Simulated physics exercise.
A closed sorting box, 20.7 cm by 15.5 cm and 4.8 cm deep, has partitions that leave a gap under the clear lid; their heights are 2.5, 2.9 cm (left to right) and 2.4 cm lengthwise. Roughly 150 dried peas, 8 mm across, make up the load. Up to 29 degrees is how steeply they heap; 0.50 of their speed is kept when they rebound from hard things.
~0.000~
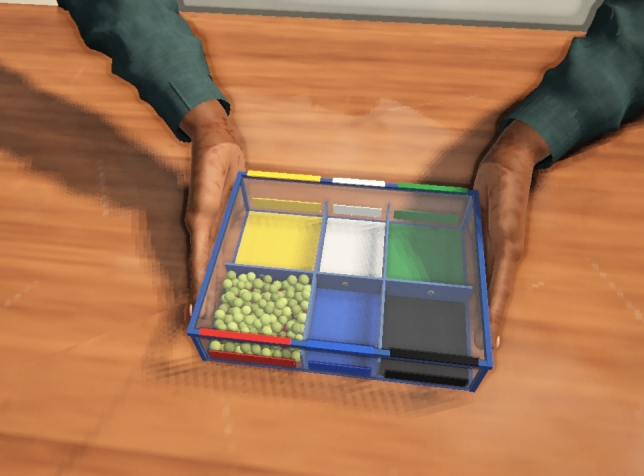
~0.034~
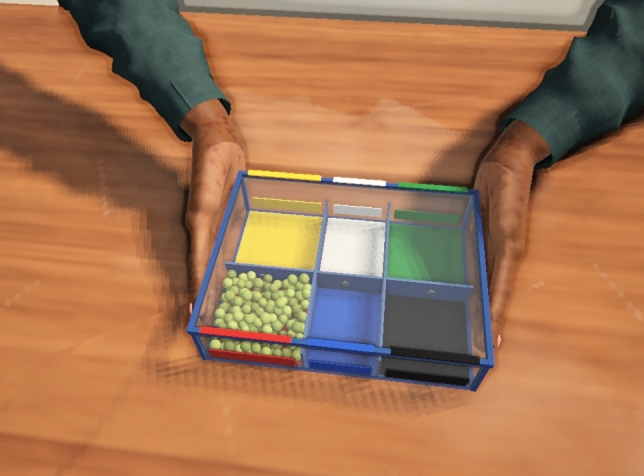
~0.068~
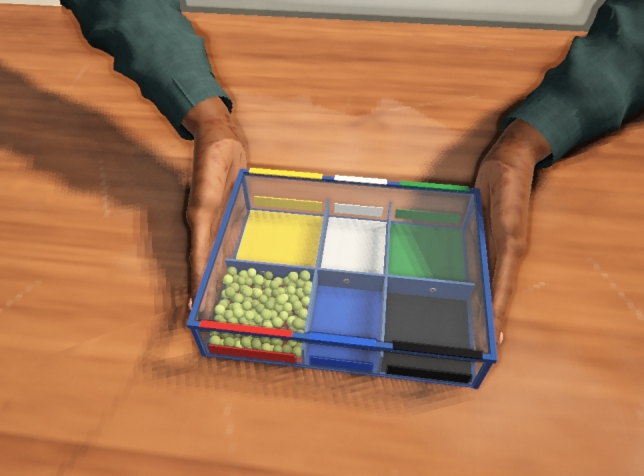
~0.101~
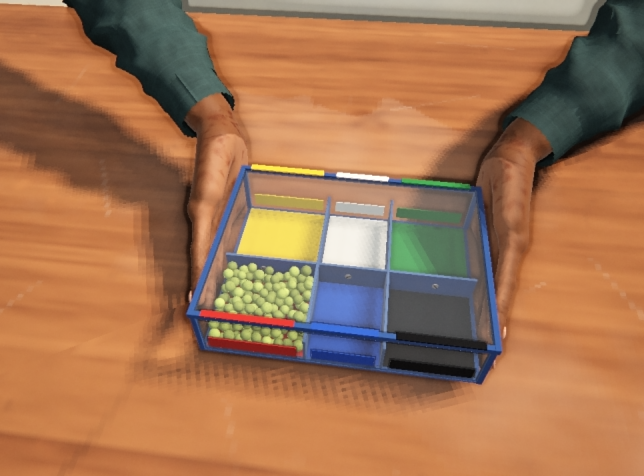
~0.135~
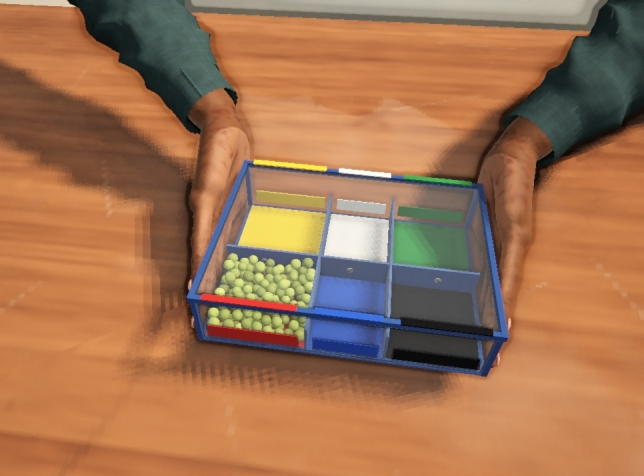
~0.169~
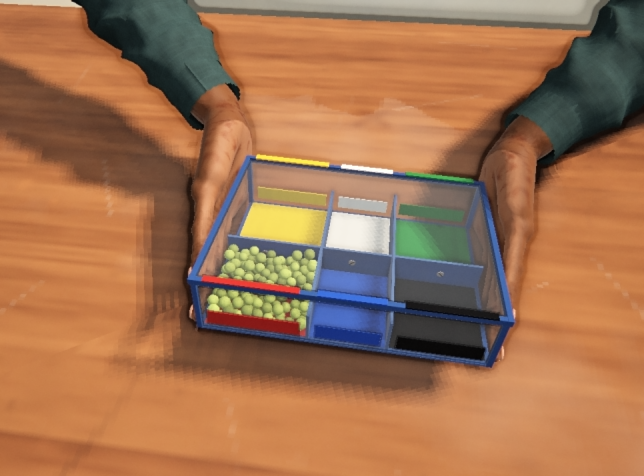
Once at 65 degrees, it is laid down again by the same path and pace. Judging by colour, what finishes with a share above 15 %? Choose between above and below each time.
Red: Above, blue: Below, green: Below, yellow: Above, white: Below, black: Below.
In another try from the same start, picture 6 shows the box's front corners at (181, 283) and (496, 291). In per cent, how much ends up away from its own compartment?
Estimate: Near 30 %.
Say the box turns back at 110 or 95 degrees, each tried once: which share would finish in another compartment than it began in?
100 and 95 %.
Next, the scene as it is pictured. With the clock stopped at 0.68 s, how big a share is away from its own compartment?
Estimate: Some 15 %.
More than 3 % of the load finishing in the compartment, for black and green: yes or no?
For black, it does not, for green, it does not.
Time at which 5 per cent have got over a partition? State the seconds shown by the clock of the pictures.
It comes at roughly 0.65 s.
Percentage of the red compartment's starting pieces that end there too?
Something like 70 per cent.
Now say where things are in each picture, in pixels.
Box tilt 0 degrees, front corners at (194, 330) and (486, 362); red 100 %, in the first picture.
Box tilt 1 degrees, front corners at (194, 328) and (487, 361), in the second picture.
Box tilt 2 degrees, front corners at (194, 322) and (490, 356), in the third picture.
Box tilt 5 degrees, front corners at (194, 312) and (494, 347), lowest corner right back, in the fourth picture.
Box tilt 9 degrees, front corners at (194, 296) and (500, 334), lowest corner right back, in the fifth picture.
Box tilt 13 degrees, front corners at (195, 278) and (507, 319), lowest corner right back; red 100 %. Its pace works out near 120 degrees a second, in the sixth picture.
Then, at 0.68 s, tilt 65 degrees; red 85 %, yellow 10 %.
Then, at 1.03 s, tilt 27 degrees; red 65 %, yellow 25 %, white 10 %.
After 1.46 s, tilt 0 degrees; red 65 %, yellow 25 %, white 10 %.
In the end, at 1.8 s, red 65 %, blue 0 %, green 0 %, yellow 25 %, white 10 %, black 0 %.
